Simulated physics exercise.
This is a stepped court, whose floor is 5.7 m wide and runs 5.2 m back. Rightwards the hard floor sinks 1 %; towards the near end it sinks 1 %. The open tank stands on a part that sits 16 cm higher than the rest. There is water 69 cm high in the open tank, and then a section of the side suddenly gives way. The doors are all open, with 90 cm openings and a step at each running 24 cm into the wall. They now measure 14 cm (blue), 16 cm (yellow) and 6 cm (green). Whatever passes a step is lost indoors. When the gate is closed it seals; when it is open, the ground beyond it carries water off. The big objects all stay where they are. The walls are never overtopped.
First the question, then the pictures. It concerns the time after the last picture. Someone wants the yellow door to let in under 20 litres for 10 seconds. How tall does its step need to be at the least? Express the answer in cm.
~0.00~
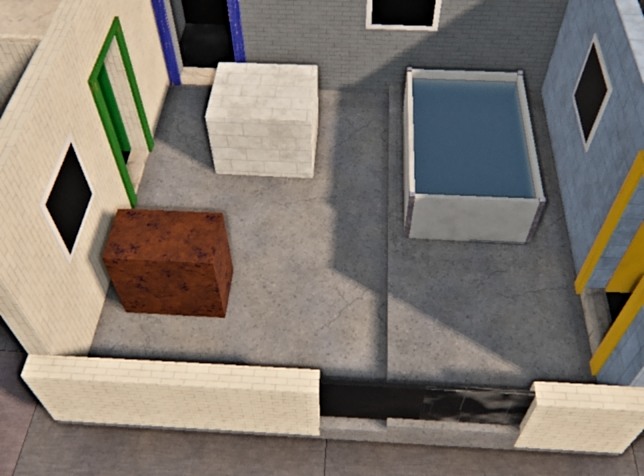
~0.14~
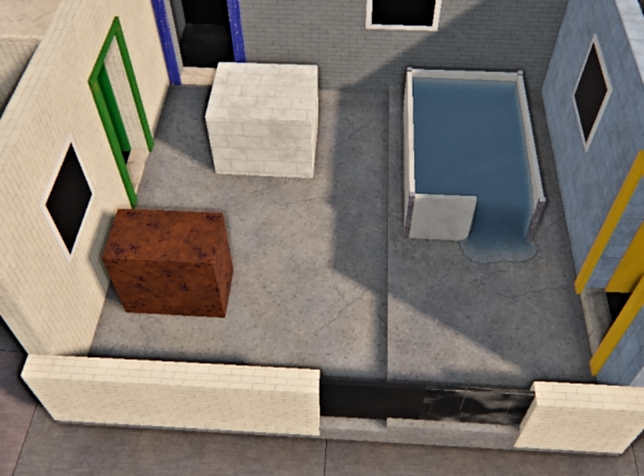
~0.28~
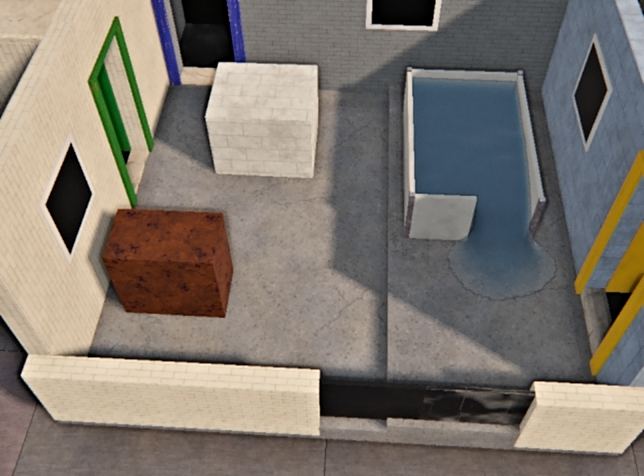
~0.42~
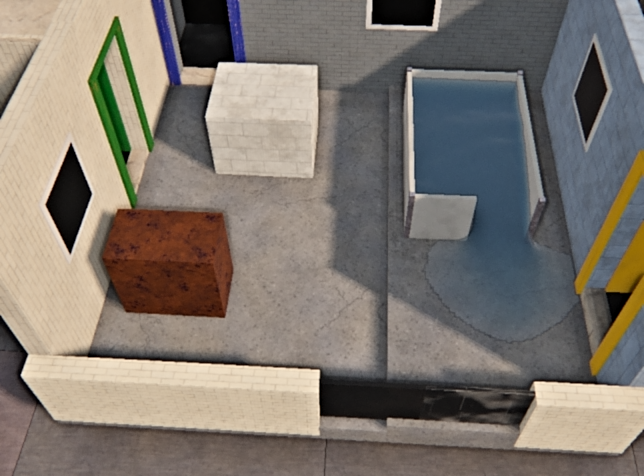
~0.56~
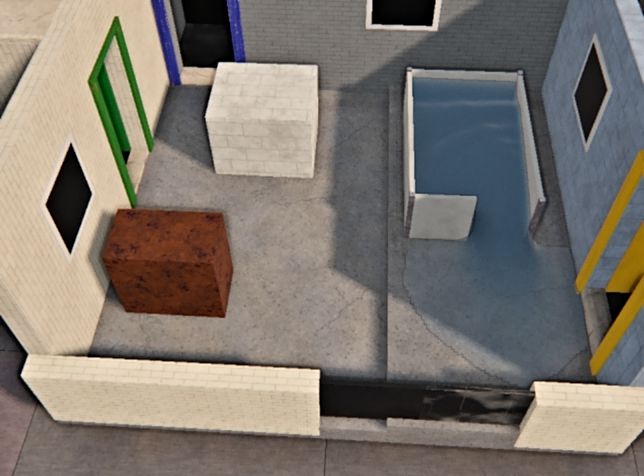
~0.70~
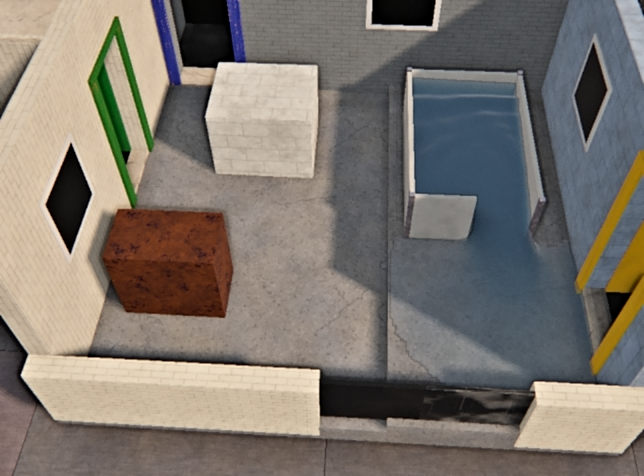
It would need to be roughly 22 cm high.
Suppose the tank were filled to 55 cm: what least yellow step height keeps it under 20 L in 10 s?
I'd say close to 17 cm.
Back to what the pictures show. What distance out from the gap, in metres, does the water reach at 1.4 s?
Distance from gap: Approx. 3.0 m.
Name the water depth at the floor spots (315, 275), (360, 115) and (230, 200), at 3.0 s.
Roughly 2, 0 and 0 cm, in turn.
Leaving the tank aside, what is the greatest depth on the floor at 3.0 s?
It gets to close to 32 centimetres there.
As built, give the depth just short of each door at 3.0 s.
The blue door has 0 cm, the yellow door 24 cm and the green door 0 cm.
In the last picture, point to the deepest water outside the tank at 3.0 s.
Check close to (577, 415).
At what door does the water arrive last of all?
Blue.
After 1.4 s water covers 20 % of the floor, deepest (50 cm) near (594, 416); 23 cm at the yellow door, 6 litres in over its 16 cm step.
After 3.0 s water covers 45 % of the floor, deepest (32 cm) near (577, 415); 24 cm at the yellow door, 45 litres in over its 16 cm step.
After 10.0 s water covers 95 % of the floor, deepest (14 cm) near (378, 123); 11 cm at the yellow door, 96 litres in over its 16 cm step.
At the yellow door as built, the water arrived by 0.6 s and peaked near 25 cm at 2.4 s.
Run again over the same 10 s with other heights there, 67 litres in over 18 cm, 11 litres over 24 cm. The limit of 20 litres is kept from about 22 cm up.
